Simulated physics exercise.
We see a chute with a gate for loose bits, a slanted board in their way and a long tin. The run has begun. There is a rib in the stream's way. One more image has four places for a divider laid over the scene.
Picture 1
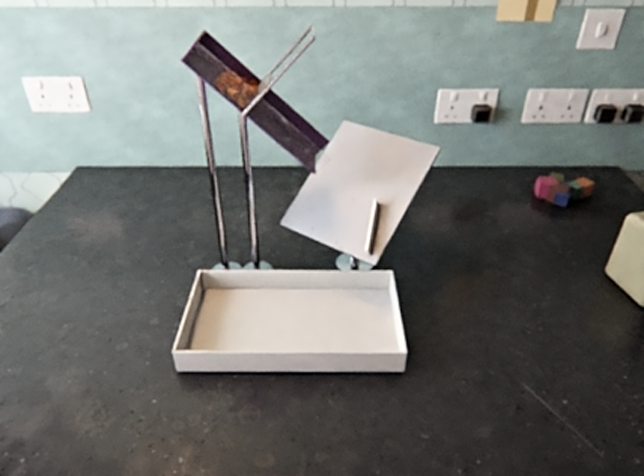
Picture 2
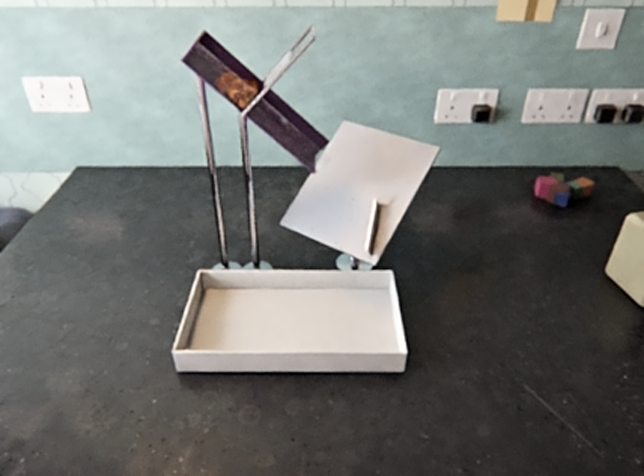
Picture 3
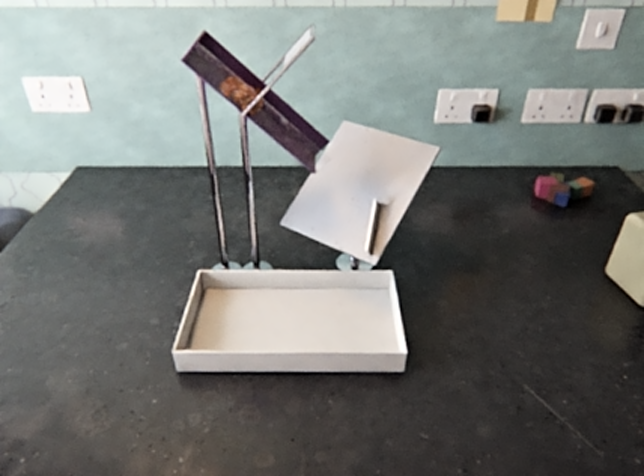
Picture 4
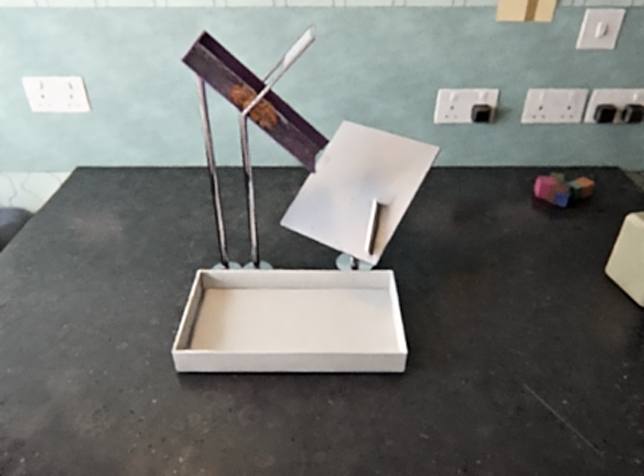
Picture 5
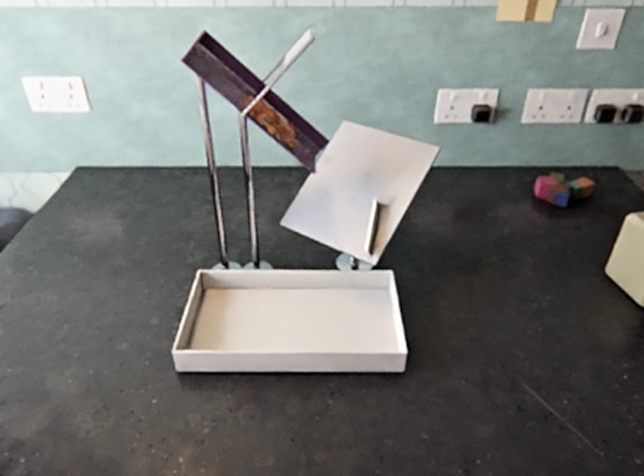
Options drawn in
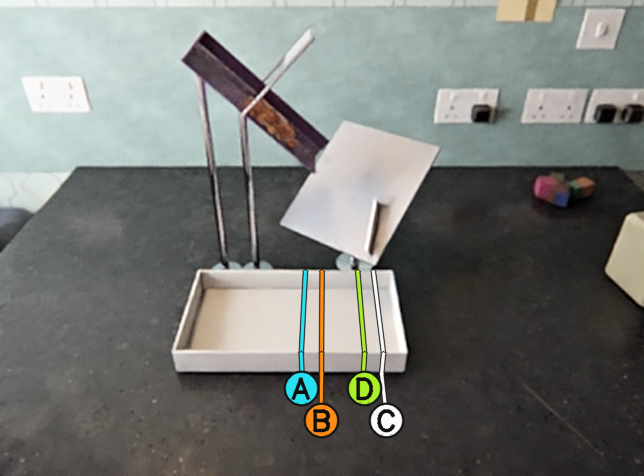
On a dark kitchen worktop, a clump of brown bits slid down a sloping purple chute, passing under a raised pale gate and stretching out toward a tilted white board above an empty white tray.
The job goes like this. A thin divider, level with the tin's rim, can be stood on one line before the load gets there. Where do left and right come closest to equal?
Line B does it best.
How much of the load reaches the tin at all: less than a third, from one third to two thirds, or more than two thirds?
About that: More than two thirds.
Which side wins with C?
More lands on the left.
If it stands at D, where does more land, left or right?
The left side.
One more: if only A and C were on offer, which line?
That is line A.
On the marked copy, line A crosses the front rim at (301, 352); line B crosses the front rim at (321, 352); line C crosses the front rim at (383, 352); line D crosses the front rim at (364, 352).
For line A, of what is caught, a small part on the left of the divider, most on the right.
For line B, of what is caught, about a third on the left of the divider, about two thirds on the right.
For line C, of what is caught, all on the left of the divider, none on the right.
For line D, of what is caught, nearly all on the left of the divider, a stray few on the right.
